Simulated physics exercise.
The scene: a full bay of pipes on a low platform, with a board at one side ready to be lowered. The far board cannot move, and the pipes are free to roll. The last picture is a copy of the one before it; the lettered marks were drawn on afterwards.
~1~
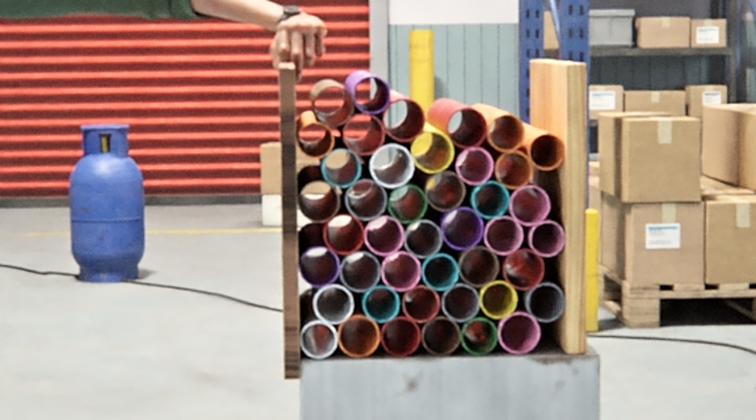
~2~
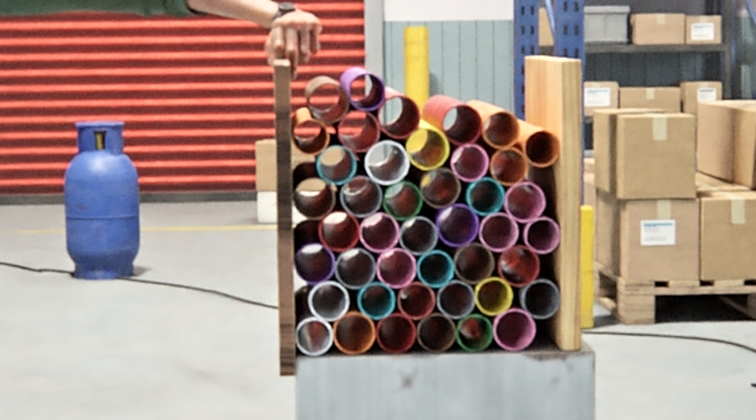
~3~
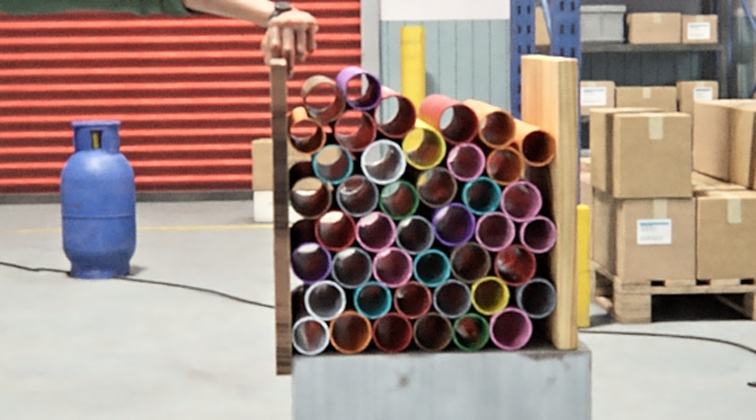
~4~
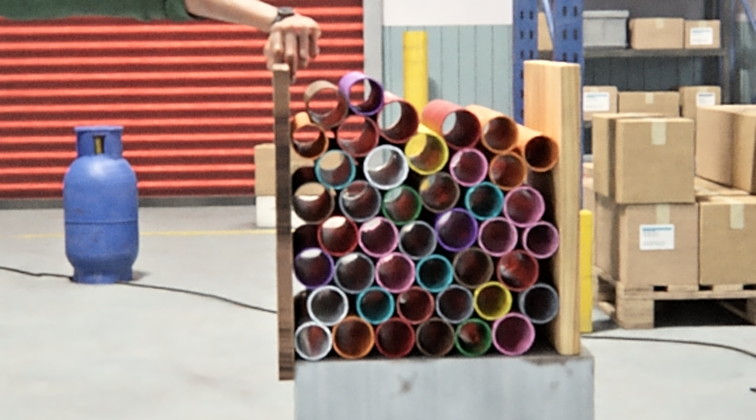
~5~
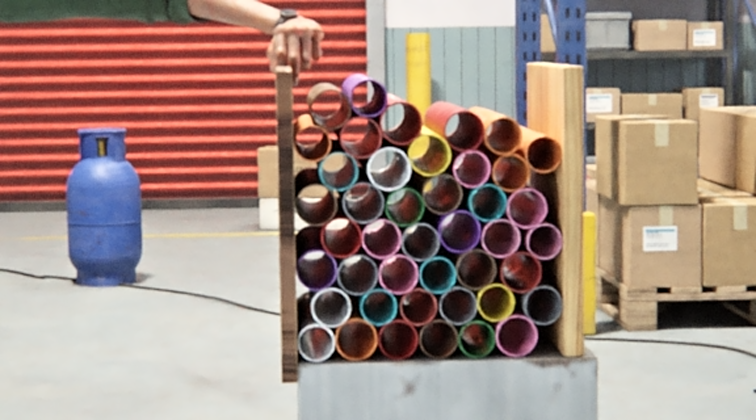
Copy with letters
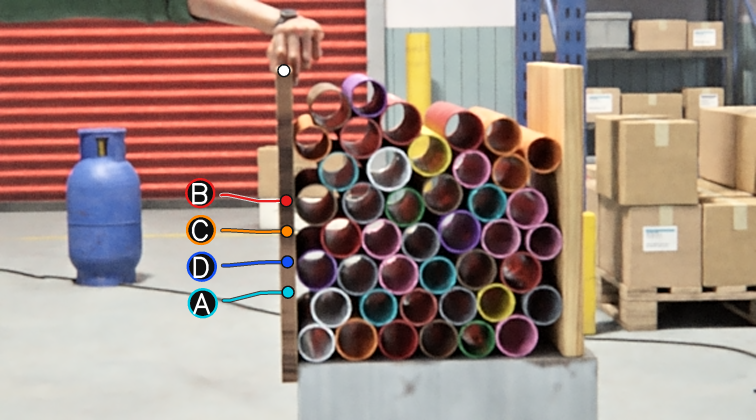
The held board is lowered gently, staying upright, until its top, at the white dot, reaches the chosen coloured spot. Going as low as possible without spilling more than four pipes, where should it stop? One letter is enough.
Slide it to C.
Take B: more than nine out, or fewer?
Fewer than nine.
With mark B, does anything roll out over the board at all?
At B: Yes.
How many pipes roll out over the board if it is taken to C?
With C, two.
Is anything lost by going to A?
At A: Yes.
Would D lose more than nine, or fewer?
It loses fewer than nine.
On the marked copy, A at (288, 292); B at (287, 201); C at (287, 231); D at (288, 262); the white dot at (284, 71).
Following C. Soon after the start, top of the board (294, 140).
Later, top of the board (295, 218).
In the end, top of the board (295, 231), two out over the board.
As for the rest, A more than four out over the board; B two out over the board; D more than four out over the board.
